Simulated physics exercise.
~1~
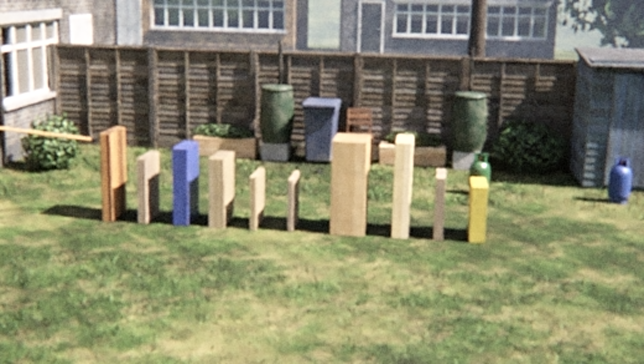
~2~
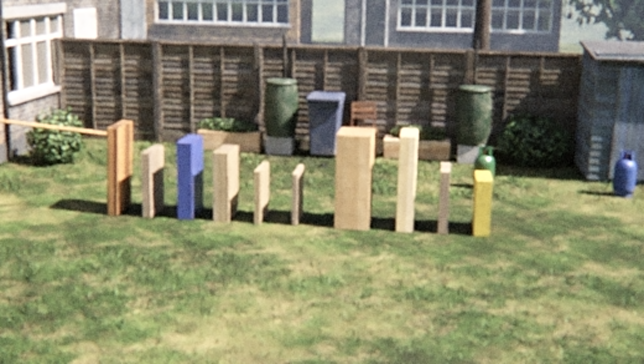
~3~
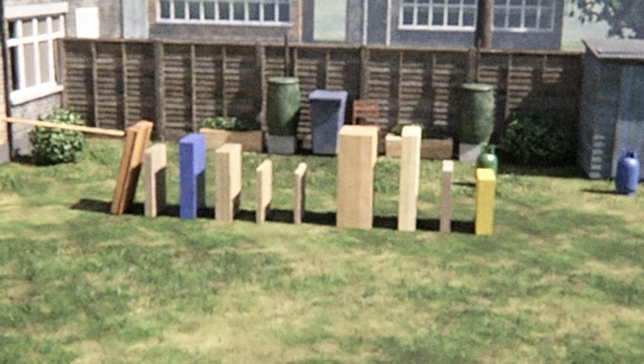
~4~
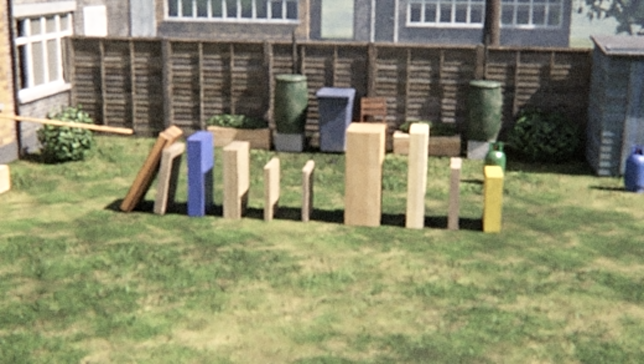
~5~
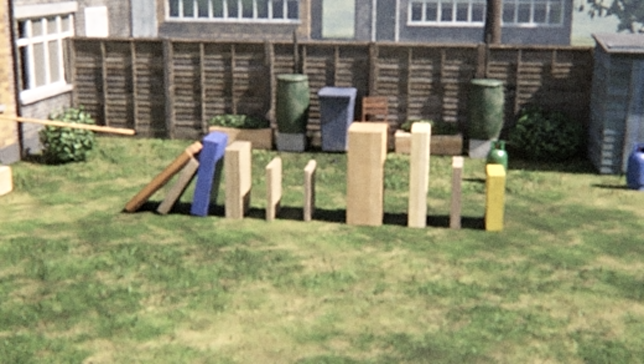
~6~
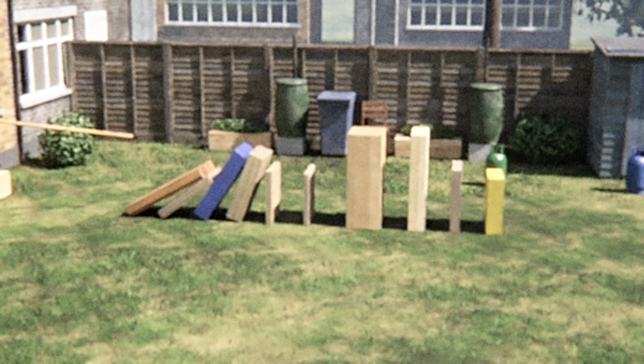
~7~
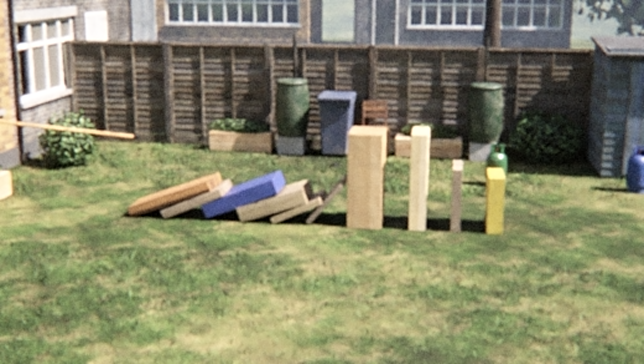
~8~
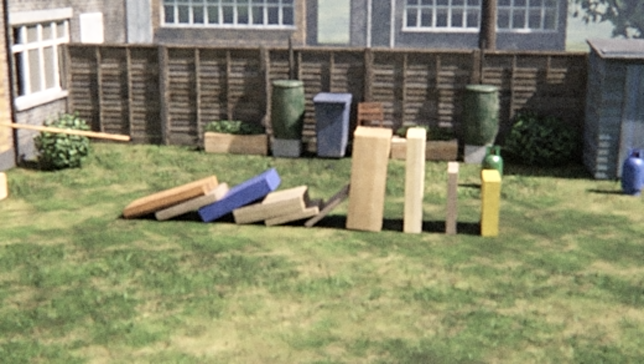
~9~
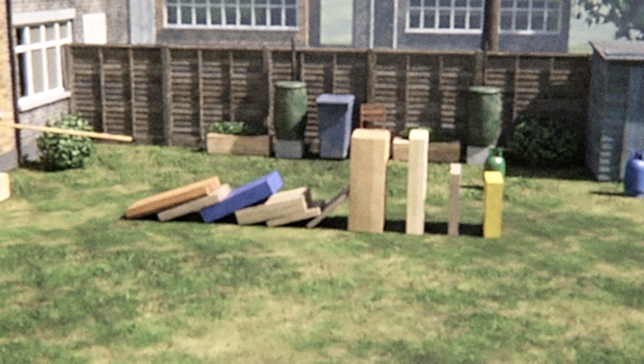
The clip opens on a sunlit yard where boards of different heights stand on end in a row before a wooden fence, one of them blue and the one at the far right yellow. A pole reaching in from the left nudges the first board, which tips to the right while the pole stops. It leans into its neighbour, and the blue board soon tilts as well. The topple runs on through the smaller boards until they reach a tall, thick one, which holds upright. The fallen boards rest slanted over one another, and the last four, including the yellow one, remain standing.
